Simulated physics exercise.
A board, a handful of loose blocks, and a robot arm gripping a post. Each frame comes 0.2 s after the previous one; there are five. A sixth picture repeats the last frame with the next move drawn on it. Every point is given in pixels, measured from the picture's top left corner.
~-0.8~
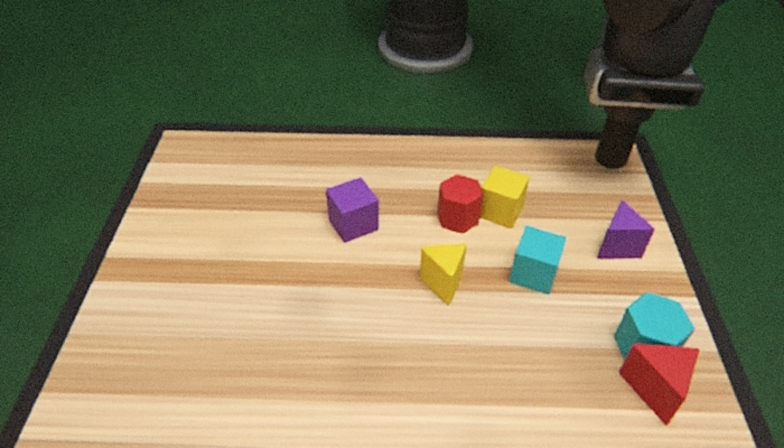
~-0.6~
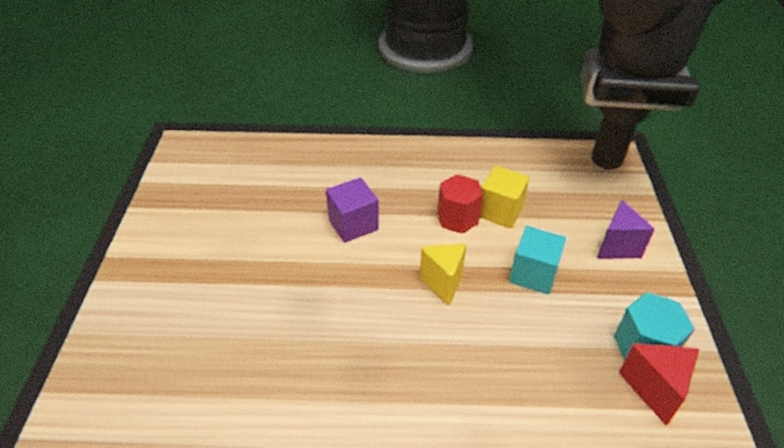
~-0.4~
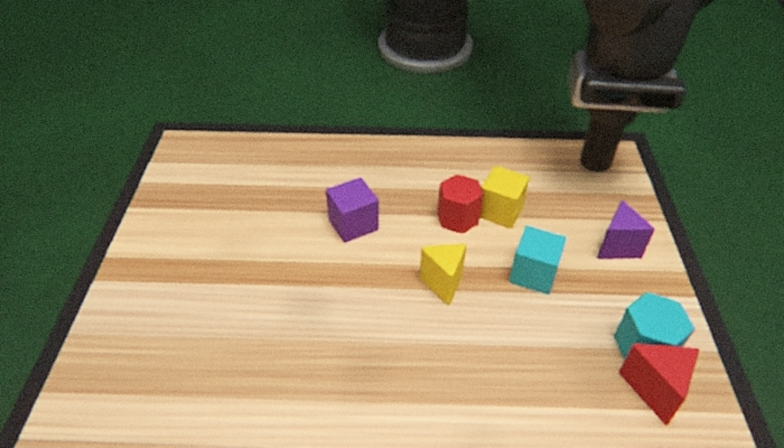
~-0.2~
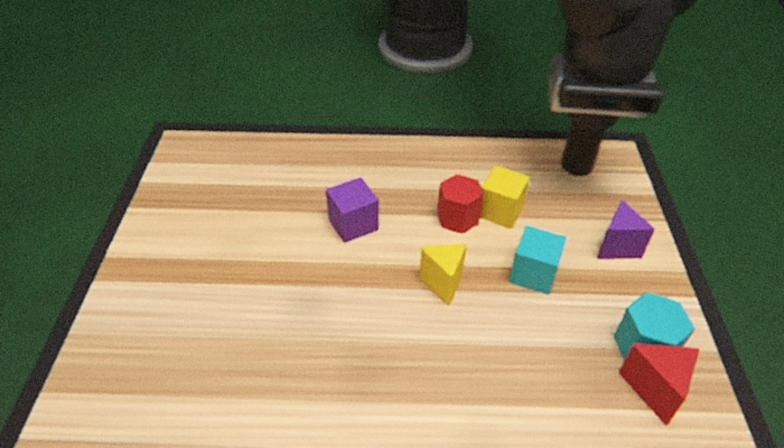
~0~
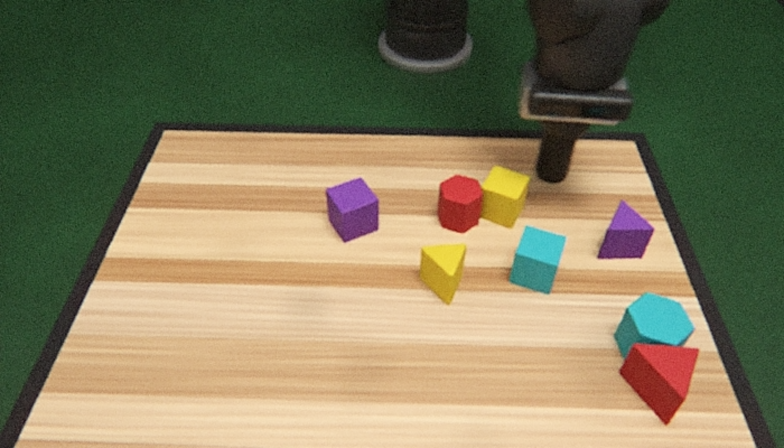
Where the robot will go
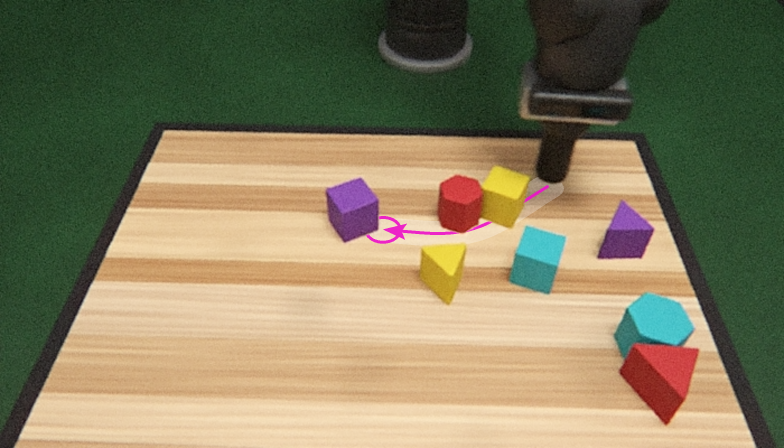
Robot arm gripping a dark post moving left along the far edge of a wooden board, colourful loose blocks staying still.
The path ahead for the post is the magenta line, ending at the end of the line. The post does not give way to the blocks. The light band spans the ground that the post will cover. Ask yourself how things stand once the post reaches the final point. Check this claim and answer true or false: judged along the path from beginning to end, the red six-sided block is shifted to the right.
That claim is true.
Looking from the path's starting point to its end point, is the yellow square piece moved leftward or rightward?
It is displaced to the left.
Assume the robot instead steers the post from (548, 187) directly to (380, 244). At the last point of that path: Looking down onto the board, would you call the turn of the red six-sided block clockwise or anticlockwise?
Looking down on the board, it turns clockwise.
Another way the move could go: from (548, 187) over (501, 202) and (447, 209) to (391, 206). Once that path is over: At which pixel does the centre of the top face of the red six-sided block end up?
My estimate: (419, 204).
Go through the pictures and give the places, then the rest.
The first frame shows post tip at (610, 160); block tops, purple square piece at (352, 194); yellow triangle at (446, 255); red six-sided block at (461, 188); yellow square piece at (506, 181).
The second frame shows post at (607, 161); blocks unchanged.
The third frame shows post at (595, 163); blocks unchanged.
The fourth frame shows post at (576, 167); blocks unchanged.
The fifth frame shows post at (551, 175); purple square piece at (352, 194); yellow triangle at (446, 255); red six-sided block at (461, 188); yellow square piece at (506, 181).
Path on the board, from (548, 187) over (505, 214) and (449, 233) to (383, 230).
What follows on the original path. One third of the way, post at (507, 202); red six-sided block at (437, 192), turned 30° clockwise; yellow square piece at (483, 199), turned 20° clockwise.
Two thirds of the way, post at (450, 221); yellow triangle at (446, 259); red six-sided block at (414, 192), turned 70° clockwise; yellow square piece at (437, 228).
At the end, post at (383, 218); purple square piece at (333, 192); yellow triangle at (446, 259); red six-sided block at (368, 176), turned 135° clockwise; yellow square piece at (429, 231), turned 20° anticlockwise.
